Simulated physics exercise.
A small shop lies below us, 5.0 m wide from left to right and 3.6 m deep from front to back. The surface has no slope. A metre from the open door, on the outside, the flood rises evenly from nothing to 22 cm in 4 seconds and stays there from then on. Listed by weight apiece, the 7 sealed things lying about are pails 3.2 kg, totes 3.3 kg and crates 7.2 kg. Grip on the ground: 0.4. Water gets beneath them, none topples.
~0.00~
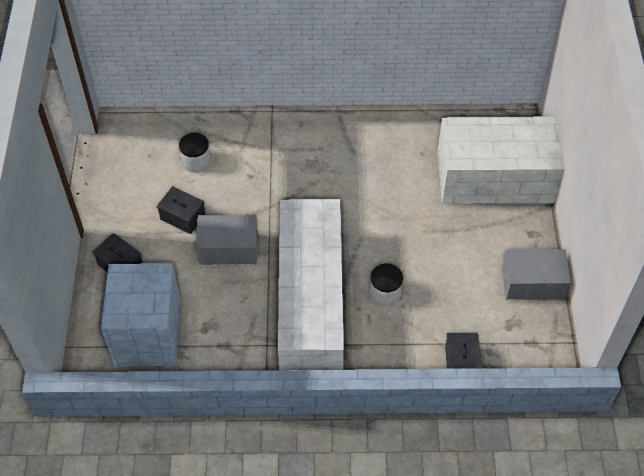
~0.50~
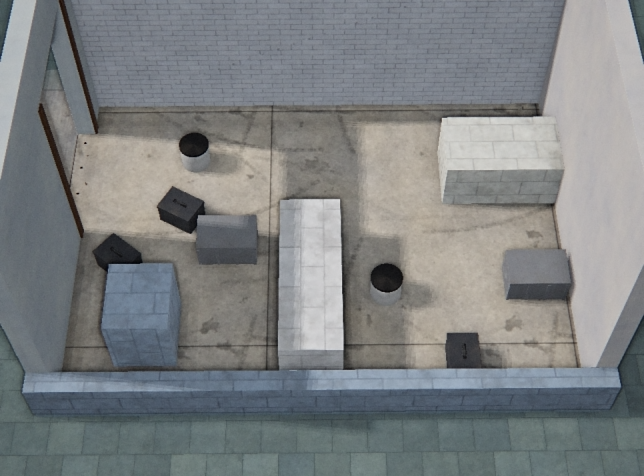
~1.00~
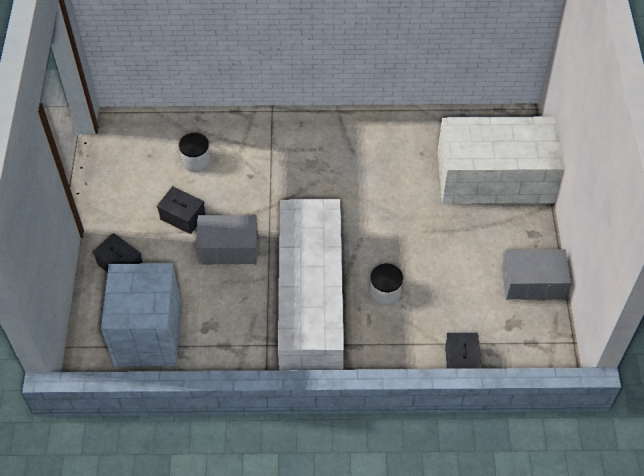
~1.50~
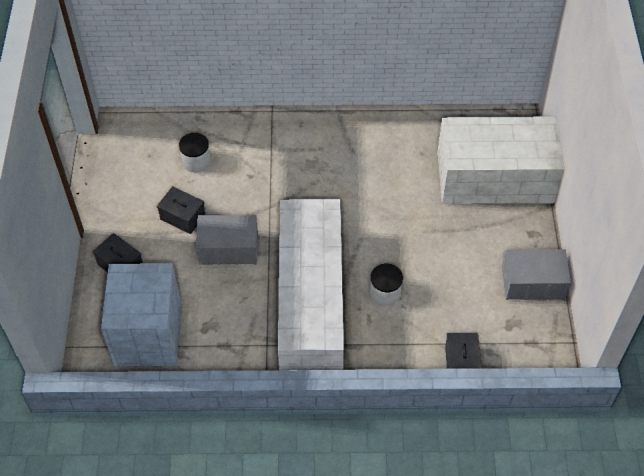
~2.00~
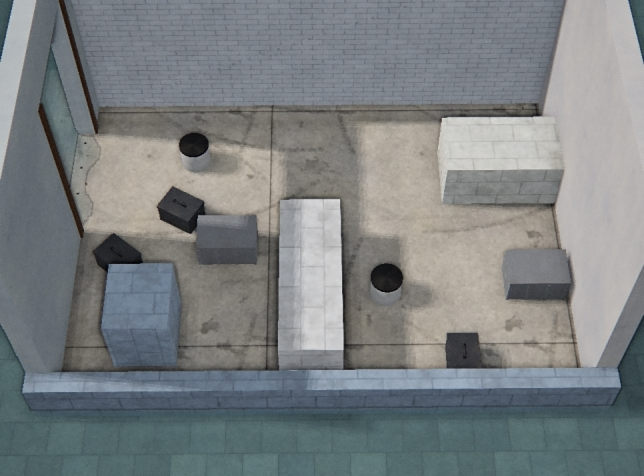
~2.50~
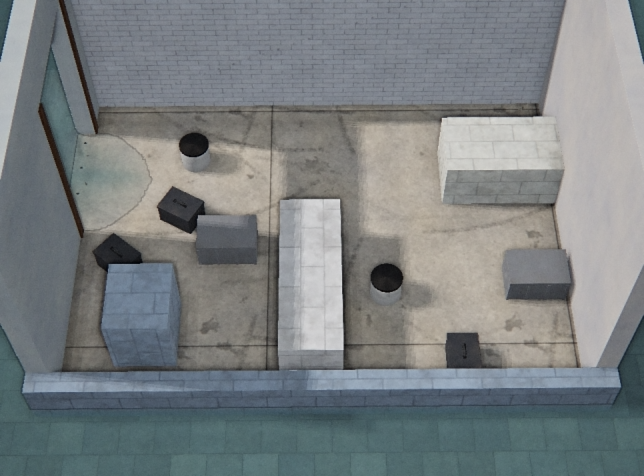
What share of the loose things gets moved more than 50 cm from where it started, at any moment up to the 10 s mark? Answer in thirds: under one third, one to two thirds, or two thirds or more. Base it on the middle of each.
The share is one to two thirds.
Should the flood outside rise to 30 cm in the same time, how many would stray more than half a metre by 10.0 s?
Then the count would be 6.
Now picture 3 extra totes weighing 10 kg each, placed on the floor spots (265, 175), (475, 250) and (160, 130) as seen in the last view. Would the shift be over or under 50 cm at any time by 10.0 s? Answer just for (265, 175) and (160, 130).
Taking them in order, the first is beyond that distance and the second is beyond that distance.
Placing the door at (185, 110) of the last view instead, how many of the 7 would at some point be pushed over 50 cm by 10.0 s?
That would give 5.
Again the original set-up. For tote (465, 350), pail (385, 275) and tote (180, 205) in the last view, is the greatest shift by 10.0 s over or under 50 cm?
So that's inside it for the first, inside it for the second and beyond it for the last.
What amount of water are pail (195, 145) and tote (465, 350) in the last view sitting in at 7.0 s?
Close to 16 and 0 centimetres.
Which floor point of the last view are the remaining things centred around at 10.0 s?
I'd put it close to (383, 290) in the last view.
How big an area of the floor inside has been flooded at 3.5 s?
I'd estimate close to 2.5 m2.
After 3.5 s 0 of 7 are over 50 cm from their spots; 0 afloat.
After 4.5 s 2 of 7 are over 50 cm from their spots; 1 afloat.
After 7.0 s 3 of 7 are over 50 cm from their spots; 2 afloat.
After 10.0 s 4 of 7 are over 50 cm from their spots, and 4 have been at some point; 6 afloat.
